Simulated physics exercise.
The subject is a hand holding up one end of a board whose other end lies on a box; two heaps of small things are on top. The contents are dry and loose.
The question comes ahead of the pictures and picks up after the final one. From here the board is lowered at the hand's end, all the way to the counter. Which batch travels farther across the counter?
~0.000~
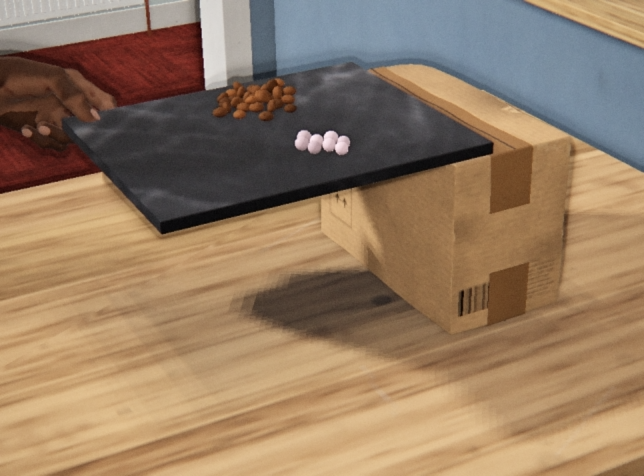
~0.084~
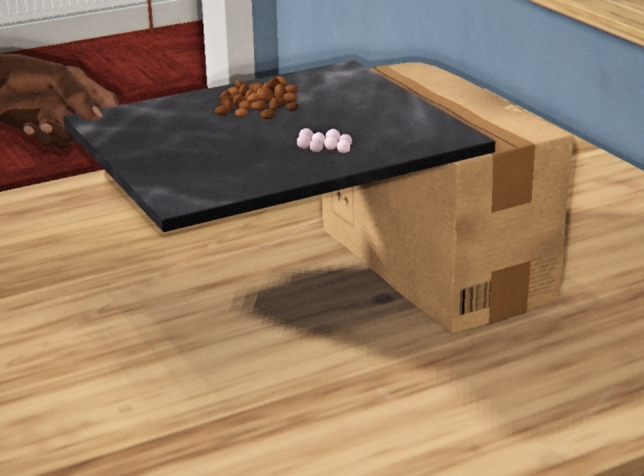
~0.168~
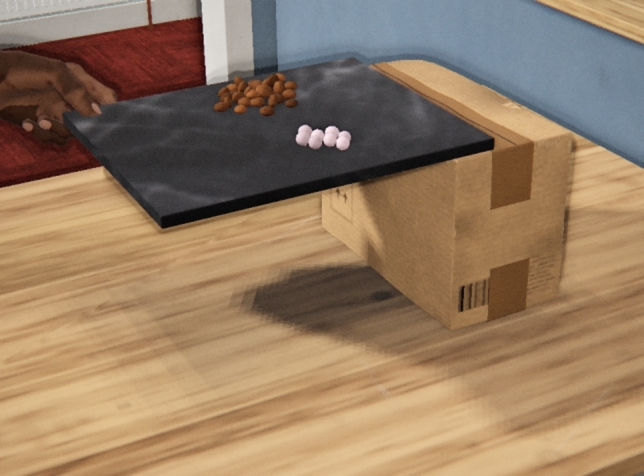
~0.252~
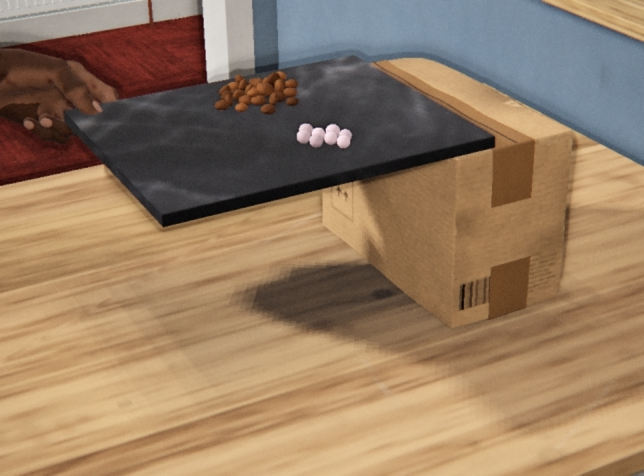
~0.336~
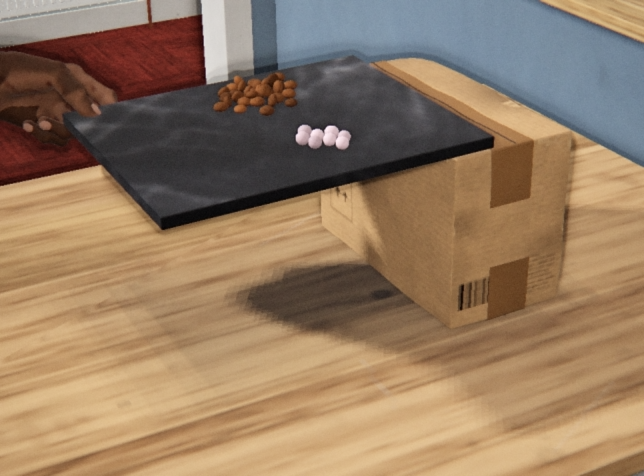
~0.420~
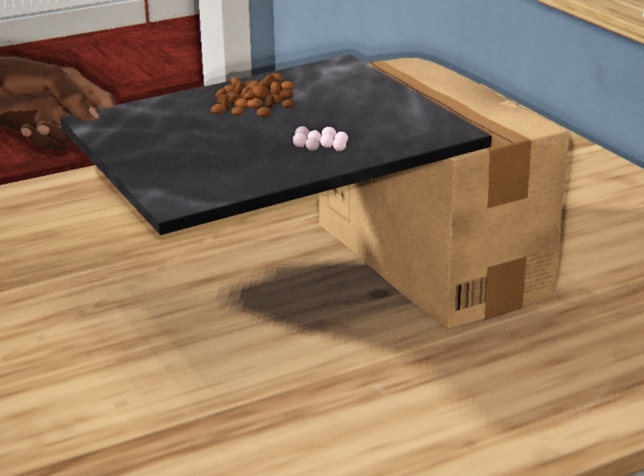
Lab note: The closest one outdistances the other.
By 1.01 s, board sloping at 16°; near batch every one still on the board; far batch every one still on the board.
By 1.65 s, board sloping at 34°; near batch mostly one to two board lengths out; far batch the larger part still on the board.
By 2.40 s, board resting at 41°; near batch mostly more than two board lengths out, about a tenth gone off the counter; far batch mostly less than half a board's length out.
When it is over (3.4 s), board resting at 41°; near batch mostly more than two board lengths out, the larger part gone off the counter; far batch mostly less than half a board's length out; the near batch has gone farther.
